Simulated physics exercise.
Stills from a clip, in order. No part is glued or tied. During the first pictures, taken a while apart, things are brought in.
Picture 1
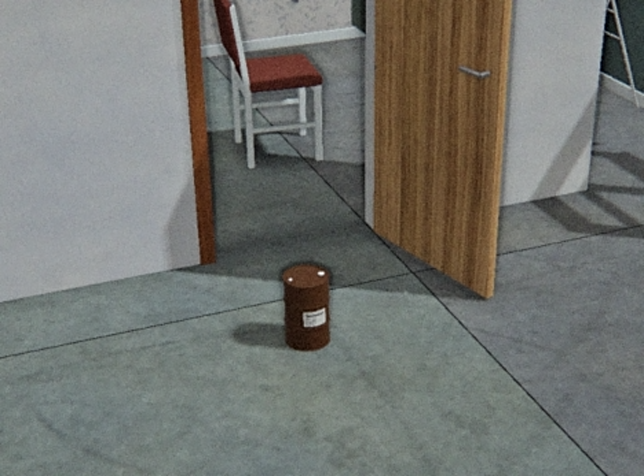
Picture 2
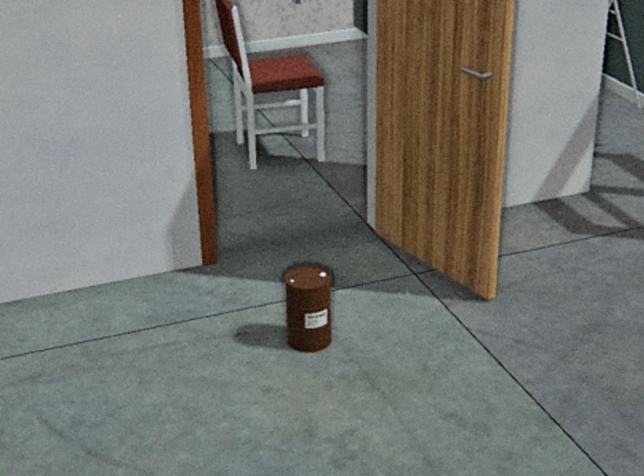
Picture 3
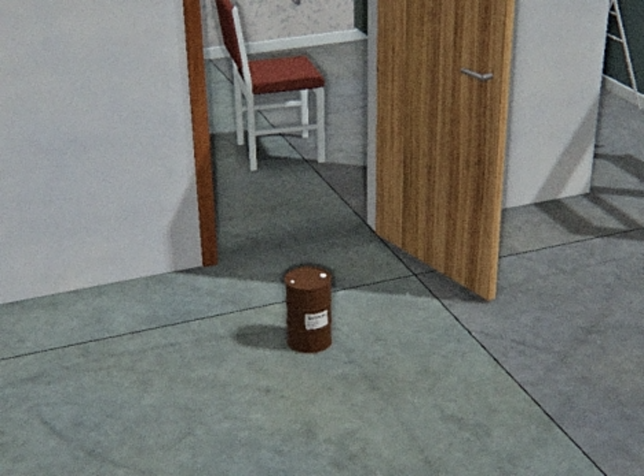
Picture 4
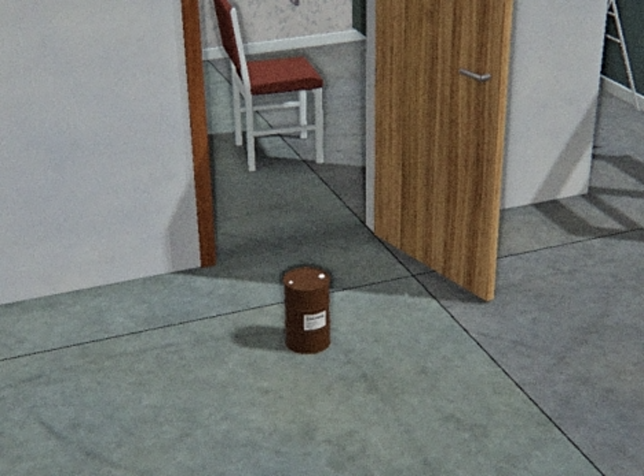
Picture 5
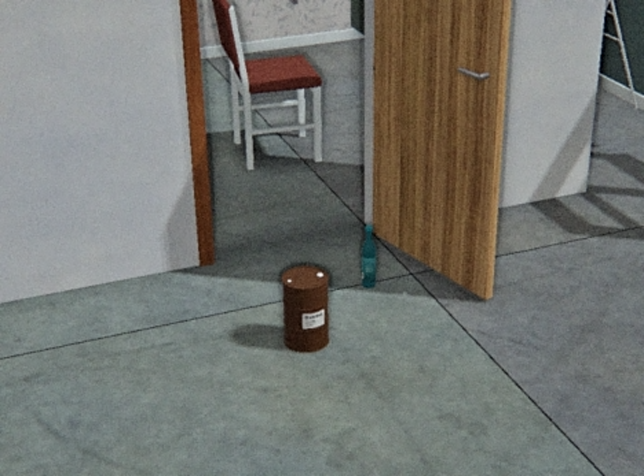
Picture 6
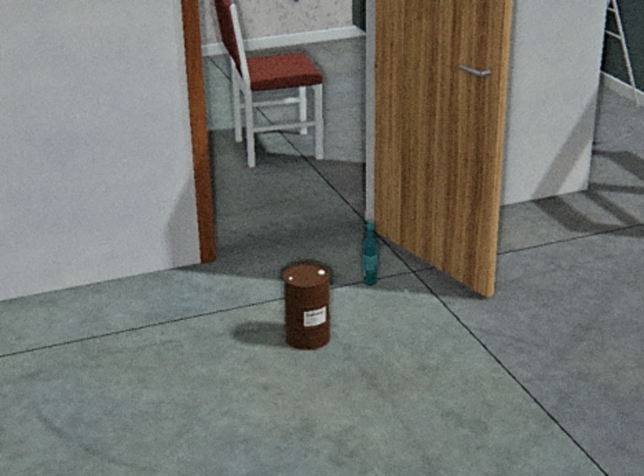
A turquoise bottle appears beside the wide-open door while the brown canister stays still.
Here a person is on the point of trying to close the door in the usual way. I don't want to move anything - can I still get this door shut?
I expect the push will succeed.
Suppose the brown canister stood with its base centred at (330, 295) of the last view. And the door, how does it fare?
It is held back then.
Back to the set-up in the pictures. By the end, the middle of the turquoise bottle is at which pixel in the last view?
Close to (232, 224) in the last picture.
Then, 1.00 s later than the last frame, door 55° open; turquoise bottle moved well along near (342, 253).
Then, 1.40 s later than the last frame, door 24° open; turquoise bottle moved well along near (281, 242).
Then, 1.80 s later than the last frame, door 0° open; turquoise bottle tilted by 16° near (239, 217).
When it is over, door 0° open; lying over on the floor, turquoise bottle; brown canister as before. End places, in pixels of the last picture, turquoise bottle near (232, 224).
